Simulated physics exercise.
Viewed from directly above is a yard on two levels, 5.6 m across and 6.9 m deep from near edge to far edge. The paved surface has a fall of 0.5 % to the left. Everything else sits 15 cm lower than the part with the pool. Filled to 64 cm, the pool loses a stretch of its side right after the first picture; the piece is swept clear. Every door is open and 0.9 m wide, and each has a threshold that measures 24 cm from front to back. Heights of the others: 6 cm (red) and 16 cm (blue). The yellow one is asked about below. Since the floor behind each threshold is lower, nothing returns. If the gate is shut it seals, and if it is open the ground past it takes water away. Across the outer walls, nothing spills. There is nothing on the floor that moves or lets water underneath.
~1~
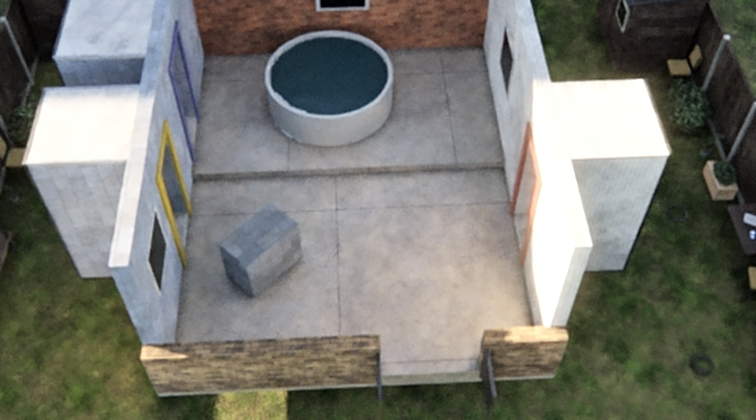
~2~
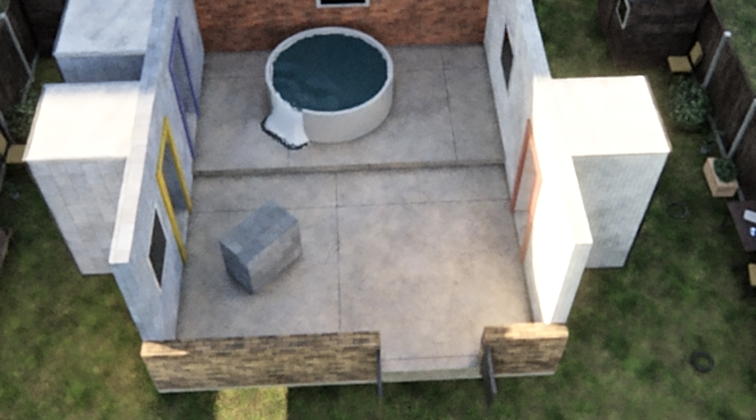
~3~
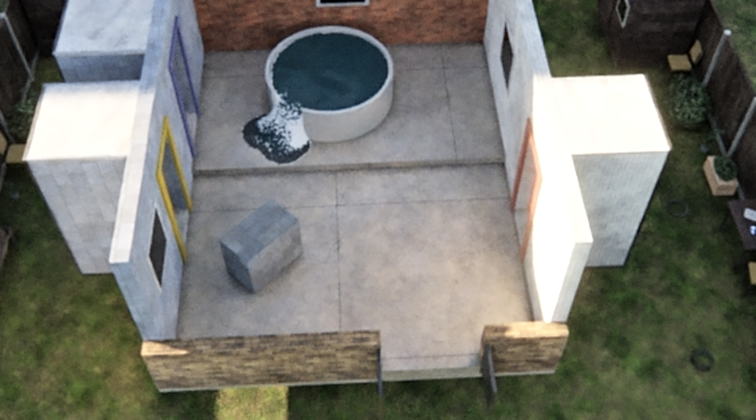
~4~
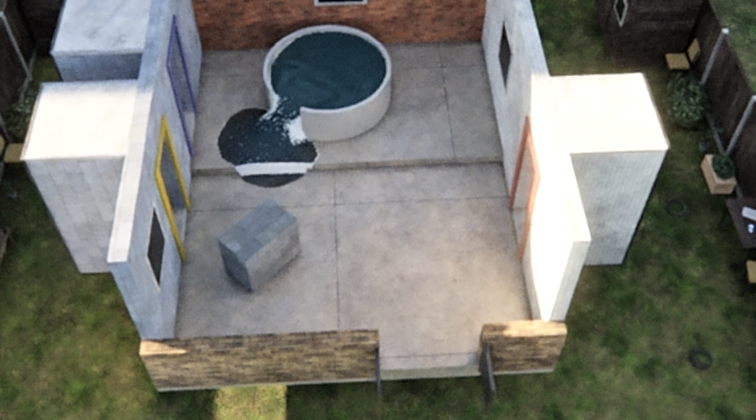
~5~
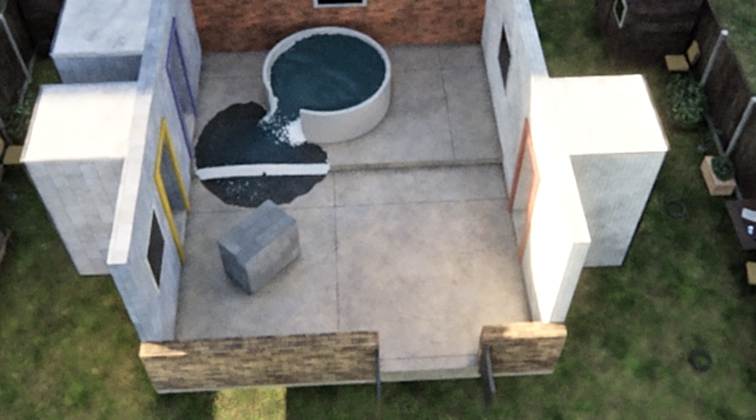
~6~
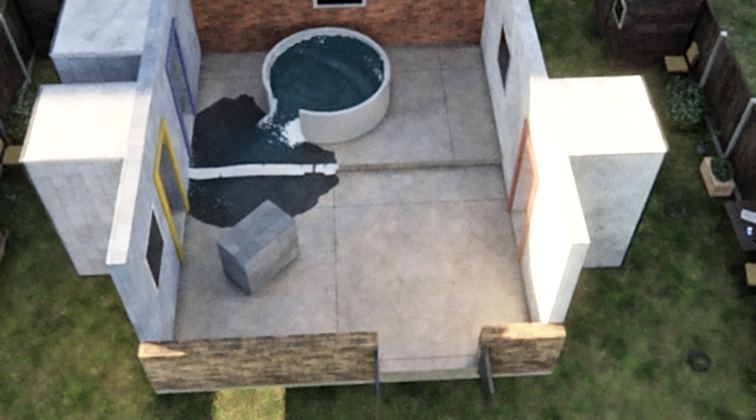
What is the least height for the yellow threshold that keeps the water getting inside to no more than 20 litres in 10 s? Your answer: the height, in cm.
14.5 cm.
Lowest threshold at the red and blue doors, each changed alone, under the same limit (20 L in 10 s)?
Roughly 7.5 cm for the red door and roughly 20 cm for the blue door.
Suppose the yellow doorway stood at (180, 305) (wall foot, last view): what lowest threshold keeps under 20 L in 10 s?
Roughly 14.5 cm.
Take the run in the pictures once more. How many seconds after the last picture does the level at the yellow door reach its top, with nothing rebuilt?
Approximately 1.4 s.
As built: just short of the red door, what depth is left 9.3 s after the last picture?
About 10.0 centimetres deep.
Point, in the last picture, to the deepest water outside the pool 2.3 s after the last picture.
At about pixel (170, 368).
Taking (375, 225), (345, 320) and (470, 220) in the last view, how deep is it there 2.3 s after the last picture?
Approx. 0 / 2 / 0 cm.
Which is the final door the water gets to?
Last of all, the red one.
Then, 0.7 s after the last picture water covers 20 % of the floor, deepest (33 cm) near (190, 185); 18 cm at the yellow door, 1 litre in over its 13 cm threshold.
Then, 2.3 s after the last picture water covers 40 % of the floor, deepest (35 cm) near (170, 368); 15 cm at the yellow door, 17 litres in over its 13 cm threshold.
Then, 9.3 s after the last picture water covers 80 % of the floor, deepest (13 cm) near (190, 185); 9 cm at the yellow door, 31 litres in over its 13 cm threshold.
At the yellow door as built, the water peaked near 19 cm, 1.3 s after the last picture.
Run again over the same 10 s with other heights there, 51 litres in over 11.5 cm, 11 litres over 16 cm. The limit of 20 litres is kept from about 14.5 cm up.
